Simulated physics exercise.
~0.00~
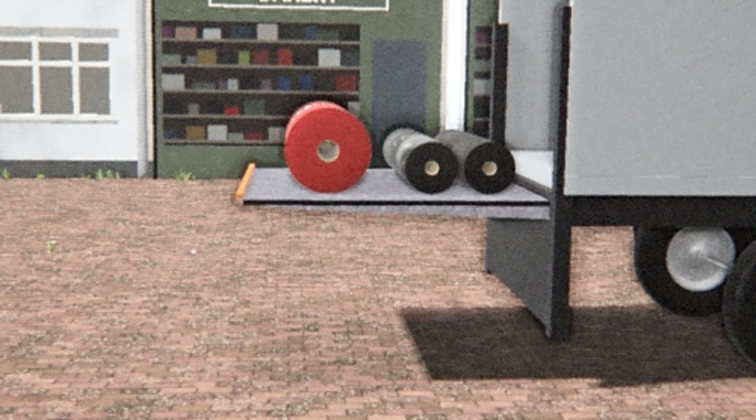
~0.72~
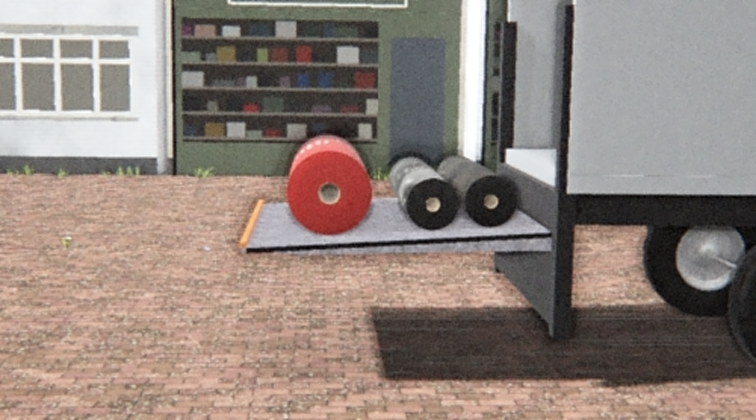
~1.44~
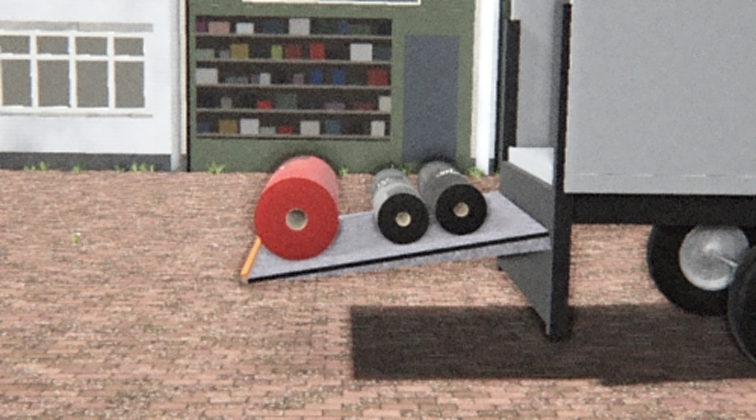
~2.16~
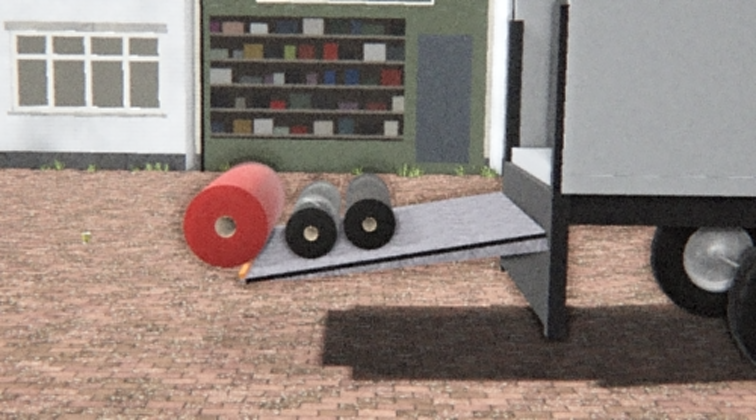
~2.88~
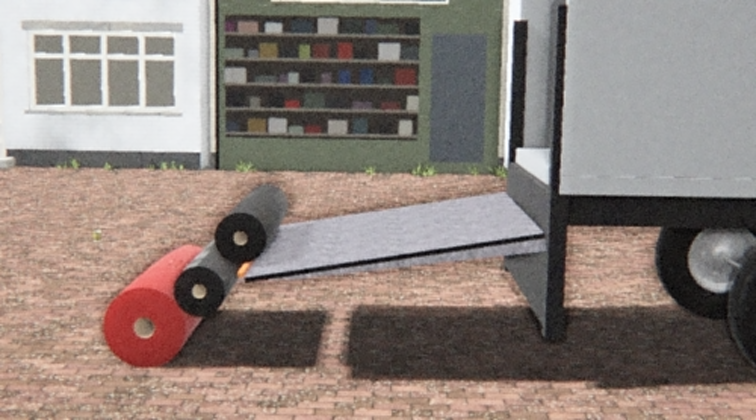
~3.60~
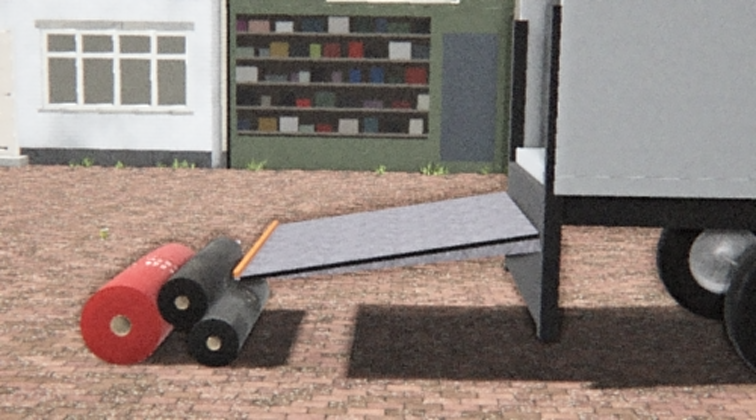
Red roll and two dark rolls rolling left off a truck's lowering, tilting lift platform, dropping over its edge onto brick paving.
